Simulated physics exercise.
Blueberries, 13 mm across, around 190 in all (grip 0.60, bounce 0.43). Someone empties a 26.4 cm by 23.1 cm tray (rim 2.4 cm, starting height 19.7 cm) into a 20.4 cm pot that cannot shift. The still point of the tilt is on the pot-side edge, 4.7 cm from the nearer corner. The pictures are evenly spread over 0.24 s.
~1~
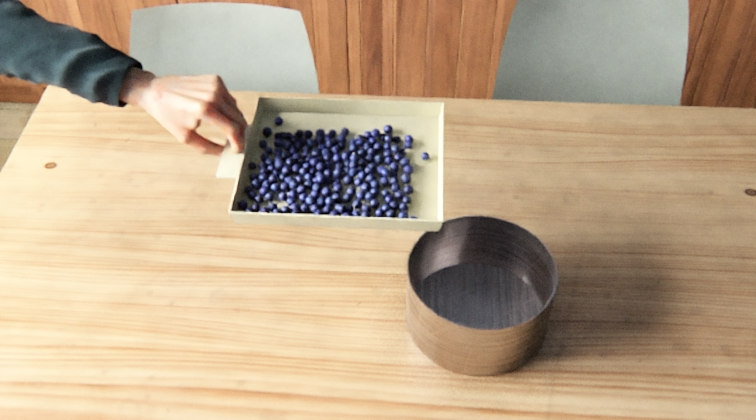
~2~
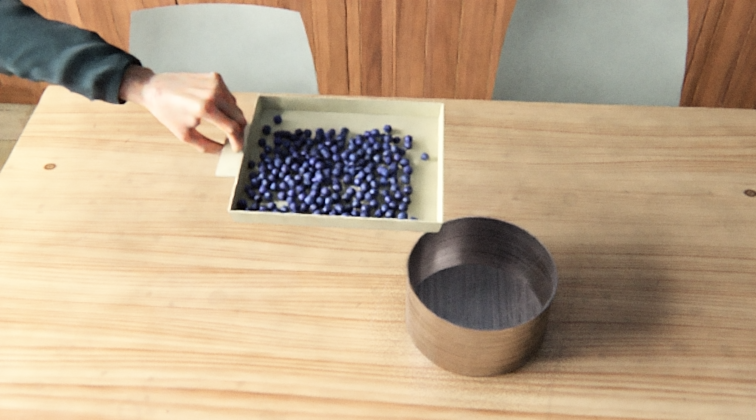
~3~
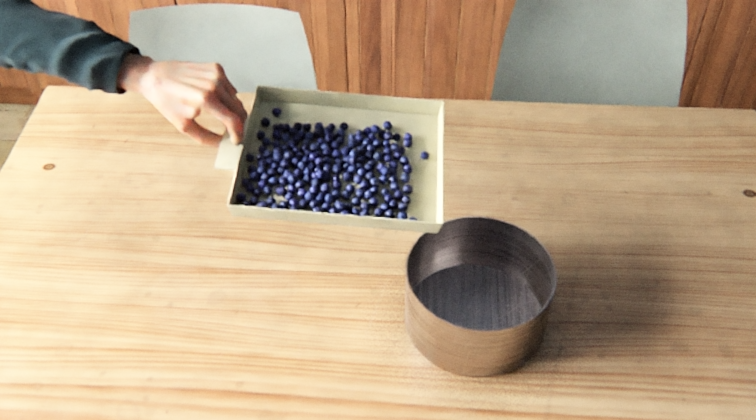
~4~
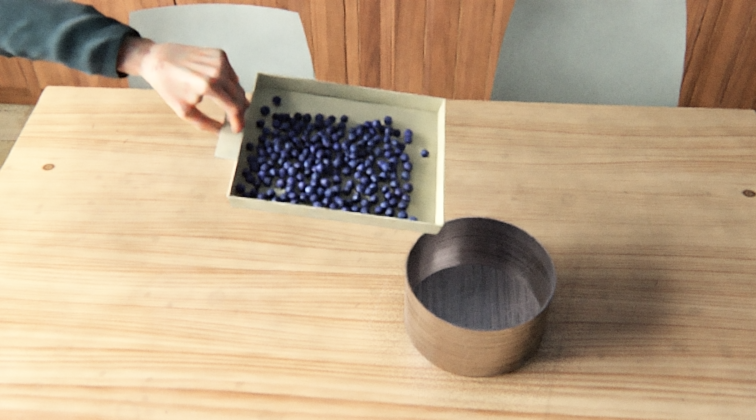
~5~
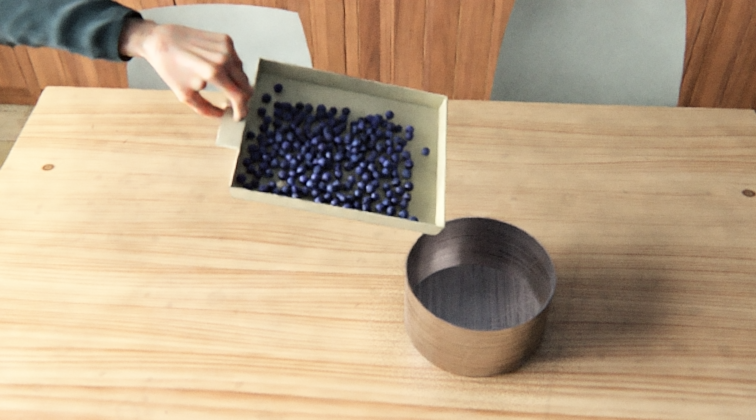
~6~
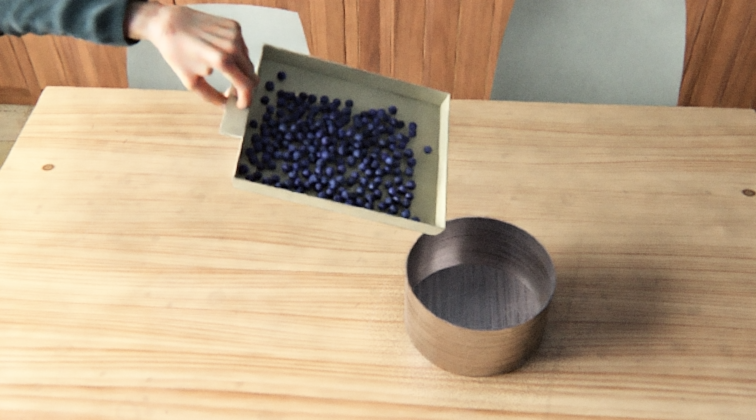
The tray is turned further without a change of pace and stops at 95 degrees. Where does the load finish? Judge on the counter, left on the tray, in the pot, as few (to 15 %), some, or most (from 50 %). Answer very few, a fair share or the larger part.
Counter: Very few, tray: Very few, pot: The larger part.
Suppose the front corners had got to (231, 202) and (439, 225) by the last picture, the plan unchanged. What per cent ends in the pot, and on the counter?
Pot 55, counter 45.
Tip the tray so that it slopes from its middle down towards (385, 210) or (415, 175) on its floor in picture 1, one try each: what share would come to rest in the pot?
About 65 and 55 per cent.
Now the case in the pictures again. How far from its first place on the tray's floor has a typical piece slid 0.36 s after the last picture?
Roughly 6 cm.
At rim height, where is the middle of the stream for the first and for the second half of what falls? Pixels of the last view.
At about (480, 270), then at (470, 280).
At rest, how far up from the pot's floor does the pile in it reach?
Roughly 2.5 cm.
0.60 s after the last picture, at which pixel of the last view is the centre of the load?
Near (437, 173).
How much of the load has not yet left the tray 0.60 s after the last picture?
Some 90 per cent of the load.
Then, 0.36 s after the last picture, tilt 56 degrees; the tray holds 100 %, the pot 0 %.
Then, 0.60 s after the last picture, tilt 80 degrees; the tray holds 90 %, the pot 0 %.
Then, 0.95 s after the last picture, tilt 95 degrees; the tray holds 25 %, the pot 25 %.
In the end, counter 5 %, tray 0 %, pot 95 %.
